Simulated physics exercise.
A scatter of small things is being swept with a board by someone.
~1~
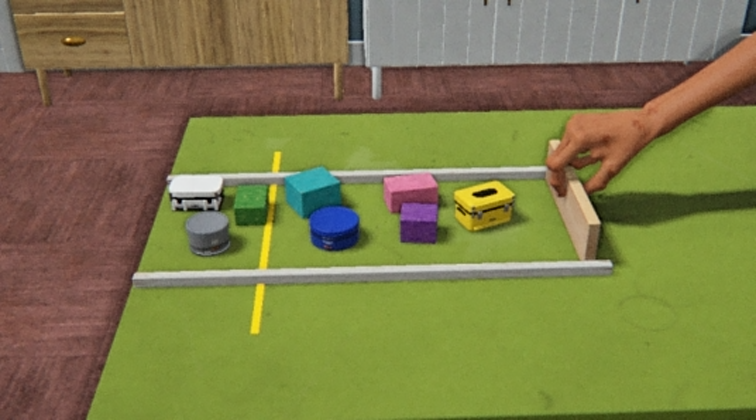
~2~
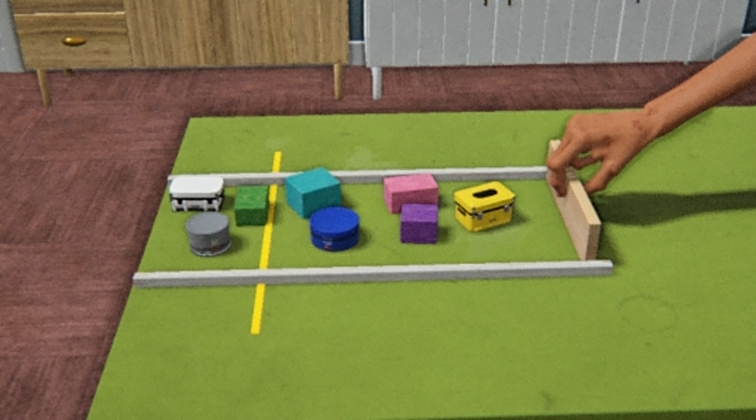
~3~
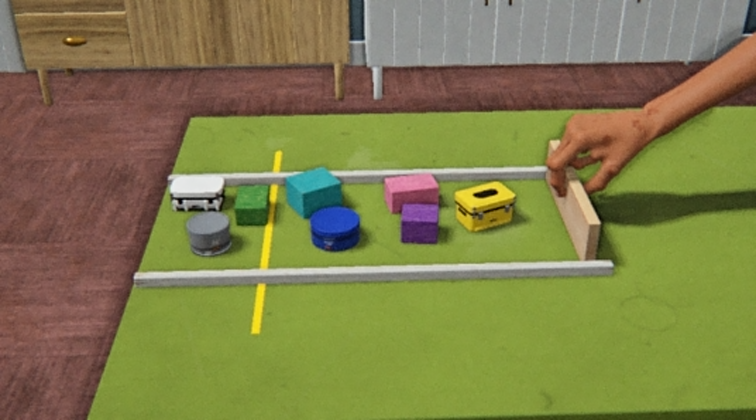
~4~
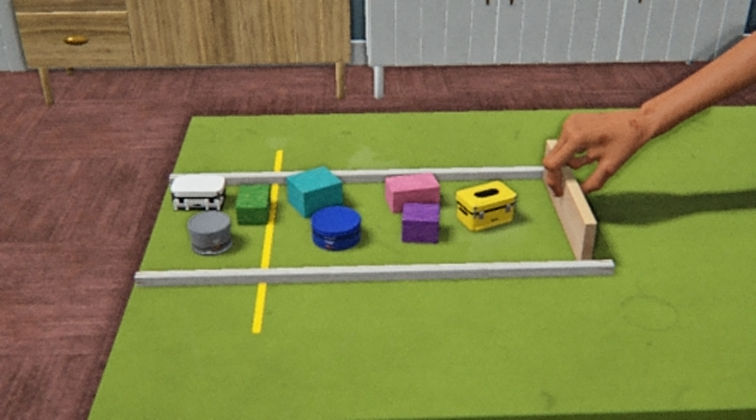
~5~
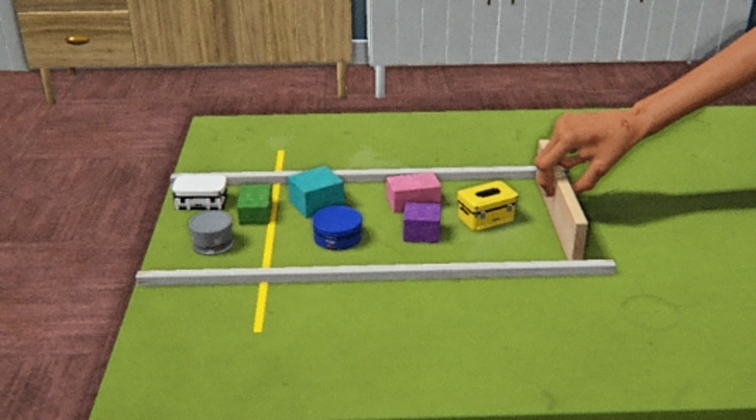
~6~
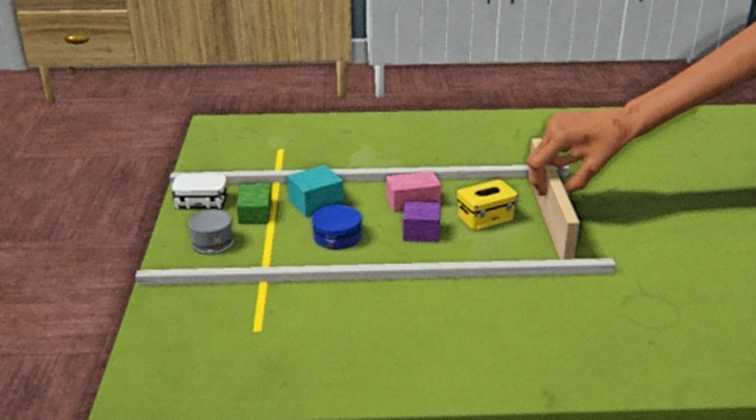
We see a hand holding a wooden board upright at the right end of two pale rails, with small boxes and round tins between them; the board then slides slightly left toward the yellow case while the objects stay still.
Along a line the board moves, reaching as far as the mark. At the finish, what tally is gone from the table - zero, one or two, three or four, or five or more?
The tally gone is one or two.
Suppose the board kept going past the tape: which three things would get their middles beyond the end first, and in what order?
Listed earliest first, they are the white case, then the green block, then the grey tin.
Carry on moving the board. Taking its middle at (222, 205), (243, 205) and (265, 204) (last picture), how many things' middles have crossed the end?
That makes 4, 3, 2.
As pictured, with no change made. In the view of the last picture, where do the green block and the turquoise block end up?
You'll see the green block at (164, 204), with the turquoise block at (204, 188).
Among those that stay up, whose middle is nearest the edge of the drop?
It would be the green block, I'd say.
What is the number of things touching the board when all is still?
It's 3 of them.
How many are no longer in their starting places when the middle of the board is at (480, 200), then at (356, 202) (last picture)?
Moved so far: 2, then 6.
A little later, none off yet; white case at rest near (200, 192); grey tin at rest near (212, 232); green block at rest near (255, 203).
Next, none off yet; white case at rest near (200, 192); grey tin at rest near (212, 232); green block moving near (245, 203).
When it is over, the number that fall off is one or two; down, white case.
